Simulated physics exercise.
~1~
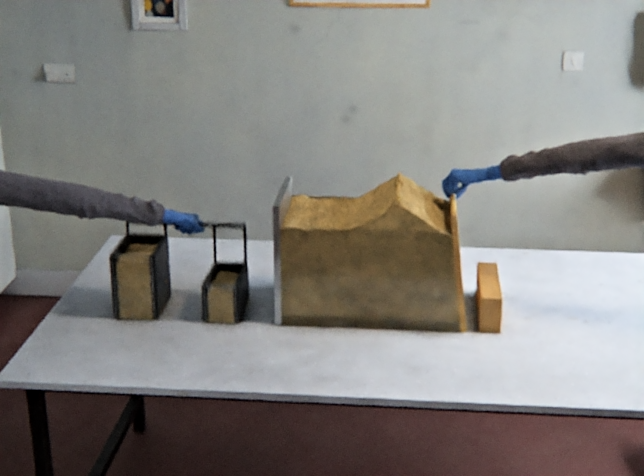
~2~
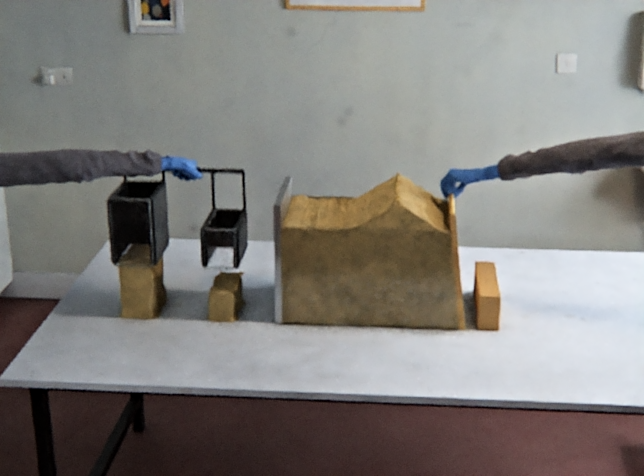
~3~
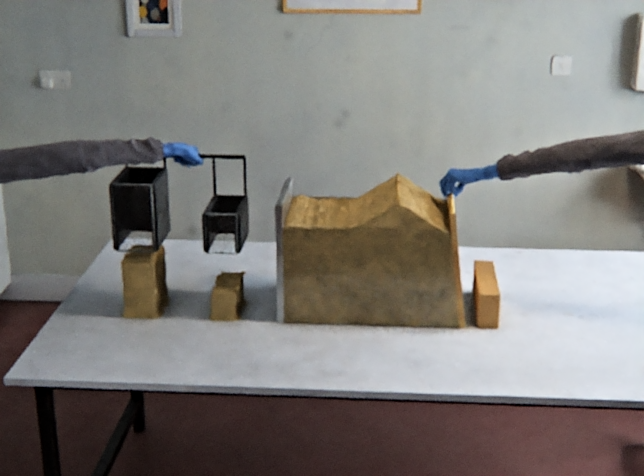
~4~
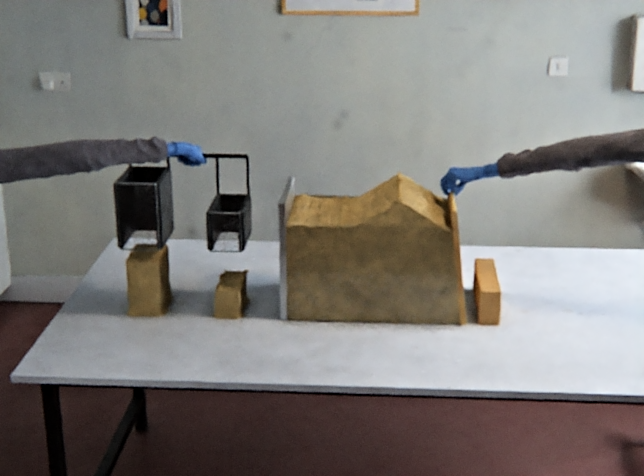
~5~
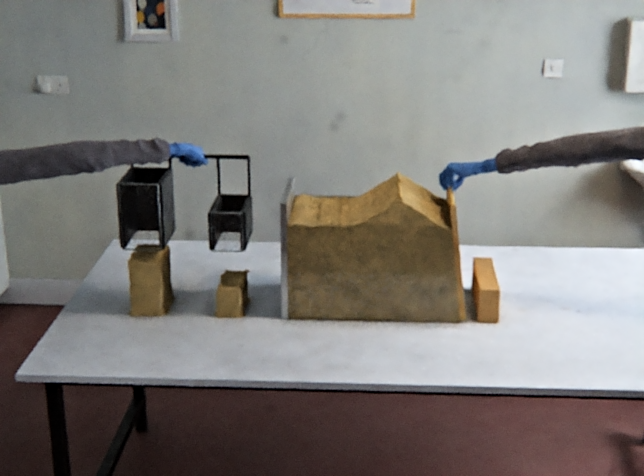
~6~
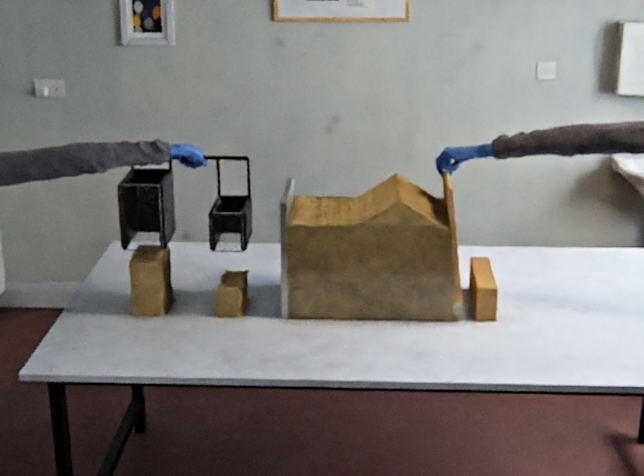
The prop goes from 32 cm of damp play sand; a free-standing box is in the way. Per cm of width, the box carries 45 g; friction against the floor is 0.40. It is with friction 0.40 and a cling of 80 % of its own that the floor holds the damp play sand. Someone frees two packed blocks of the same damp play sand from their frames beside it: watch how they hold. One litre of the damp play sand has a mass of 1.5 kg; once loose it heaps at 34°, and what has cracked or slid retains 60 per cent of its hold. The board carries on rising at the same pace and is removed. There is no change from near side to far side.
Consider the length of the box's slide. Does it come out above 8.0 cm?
No.
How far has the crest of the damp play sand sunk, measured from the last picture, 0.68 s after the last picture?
About 0.0 centimetres.
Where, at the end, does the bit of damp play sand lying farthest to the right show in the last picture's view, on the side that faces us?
Around pixel (494, 305).
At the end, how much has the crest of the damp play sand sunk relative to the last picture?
Around 8.0 centimetres, give or take.
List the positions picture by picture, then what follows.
The first picture shows top of the board at (452, 233), not yet moved; highest point of the damp play sand at (394, 206); test blocks 19 cm, 10 cm high (left to right).
The second picture shows top of the board at (451, 231), not yet moved; highest point of the damp play sand at (393, 205); test blocks 19 cm, 10 cm high (left to right).
The third picture shows top of the board at (451, 230), not yet moved; highest point of the damp play sand at (394, 205); test blocks 19 cm, 10 cm high (left to right).
The fourth picture shows top of the board at (453, 228), not yet moved; highest point of the damp play sand at (396, 203); test blocks 19 cm, 10 cm high (left to right).
The fifth picture shows top of the board at (452, 222), moved 1.5 cm; highest point of the damp play sand at (396, 202); test blocks 19 cm, 10 cm high (left to right).
The sixth picture shows top of the board at (448, 205), moved 6.8 cm; highest point of the damp play sand at (395, 202); test blocks 19 cm, 10 cm high (left to right).
Another 0.31 s on from the sixth picture, the box has not moved.
Another 0.68 s on from the sixth picture, the box has not moved.
Another 1.05 s on from the sixth picture, the box has not moved.
Another 1.42 s on from the sixth picture, the box has been pushed 4.1 cm.
Another 1.76 s on from the sixth picture, at the end, the box has been pushed 6.1 cm.
